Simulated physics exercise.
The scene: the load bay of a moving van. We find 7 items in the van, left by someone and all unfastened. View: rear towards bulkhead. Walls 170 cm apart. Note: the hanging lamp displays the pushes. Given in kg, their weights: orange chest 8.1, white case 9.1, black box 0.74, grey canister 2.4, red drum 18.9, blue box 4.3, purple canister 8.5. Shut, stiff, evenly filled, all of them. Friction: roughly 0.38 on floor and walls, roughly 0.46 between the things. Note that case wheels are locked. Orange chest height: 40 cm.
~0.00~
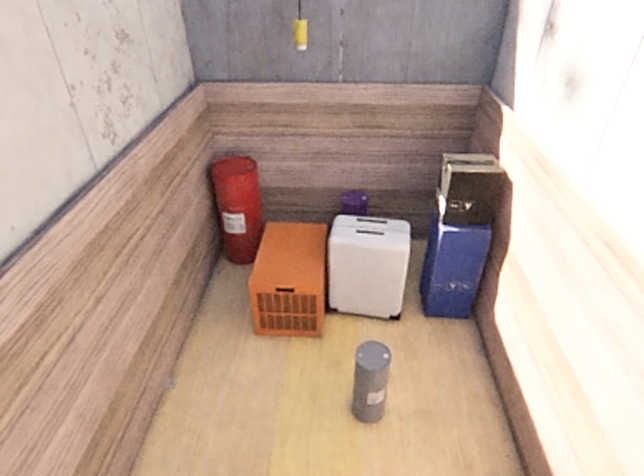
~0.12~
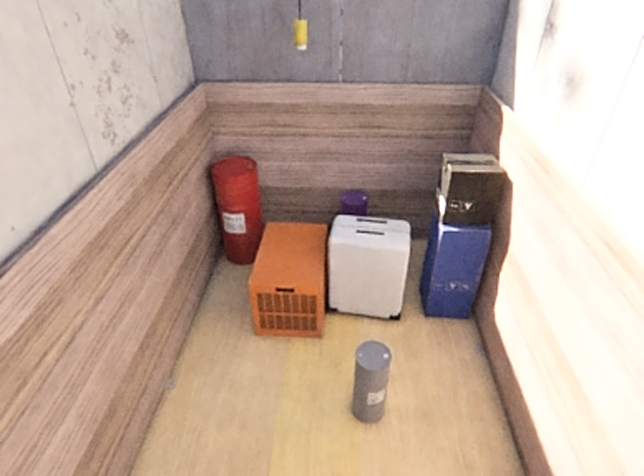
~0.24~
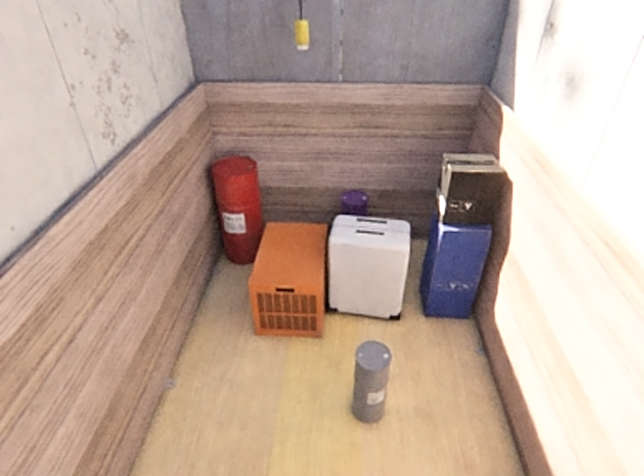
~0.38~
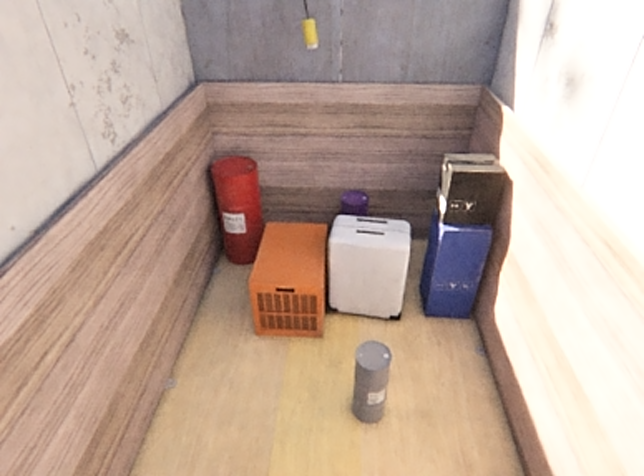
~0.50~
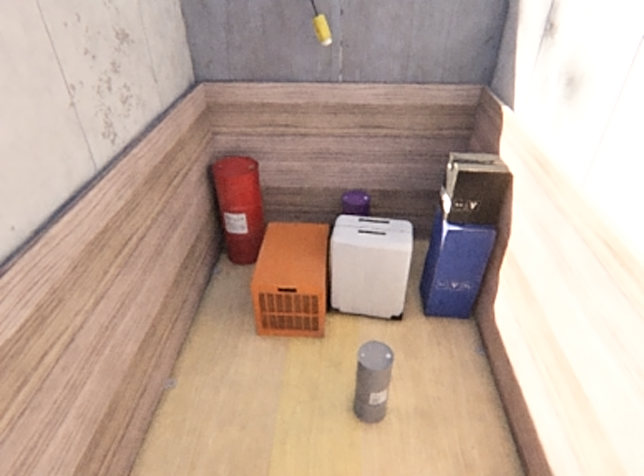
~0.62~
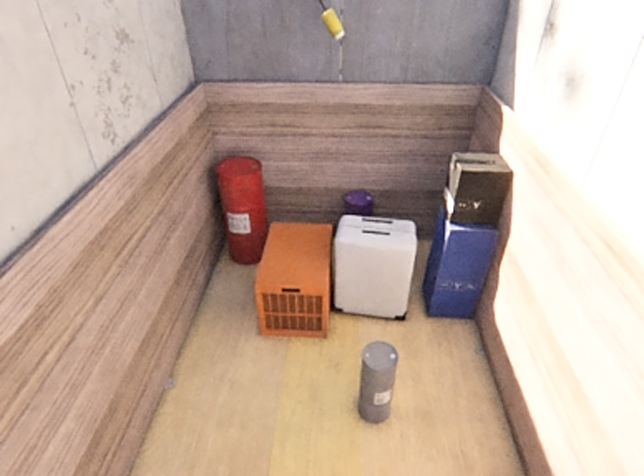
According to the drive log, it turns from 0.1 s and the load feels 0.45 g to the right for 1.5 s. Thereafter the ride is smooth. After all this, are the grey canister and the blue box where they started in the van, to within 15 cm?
At the end, the grey canister is relocated. The blue box is not relocated.
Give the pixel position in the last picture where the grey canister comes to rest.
Near (463, 403).
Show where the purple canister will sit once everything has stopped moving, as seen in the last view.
About (434, 224).
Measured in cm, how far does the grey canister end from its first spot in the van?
It ends about 46 centimetres from where it started.
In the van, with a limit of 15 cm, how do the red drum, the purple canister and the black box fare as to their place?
In short, the red drum leaves its position, the purple canister leaves its position, the black box stays close to home.
Around 0.92 s, load feels 0.45 g right; grey canister shifted 12 cm near (397, 385); blue box shifted 4 cm near (458, 264); purple canister shifted 12 cm.
Around 1.32 s, load feels 0.45 g right; grey canister at 37° to upright near (447, 386); blue box shifted 3 cm near (458, 264); red drum at 5° to upright.
Around 1.82 s, steady run; grey canister on its side near (463, 403); blue box shifted 3 cm near (458, 264); red drum at 44° to upright.
Finally (3.5 s), on their side or leaning hard in the van, grey canister and red drum; not toppled but over 15 cm from the start, orange chest, white case and purple canister; the other 2 still in place (within 15 cm). In the last view, grey canister near (463, 403), blue box near (458, 264).
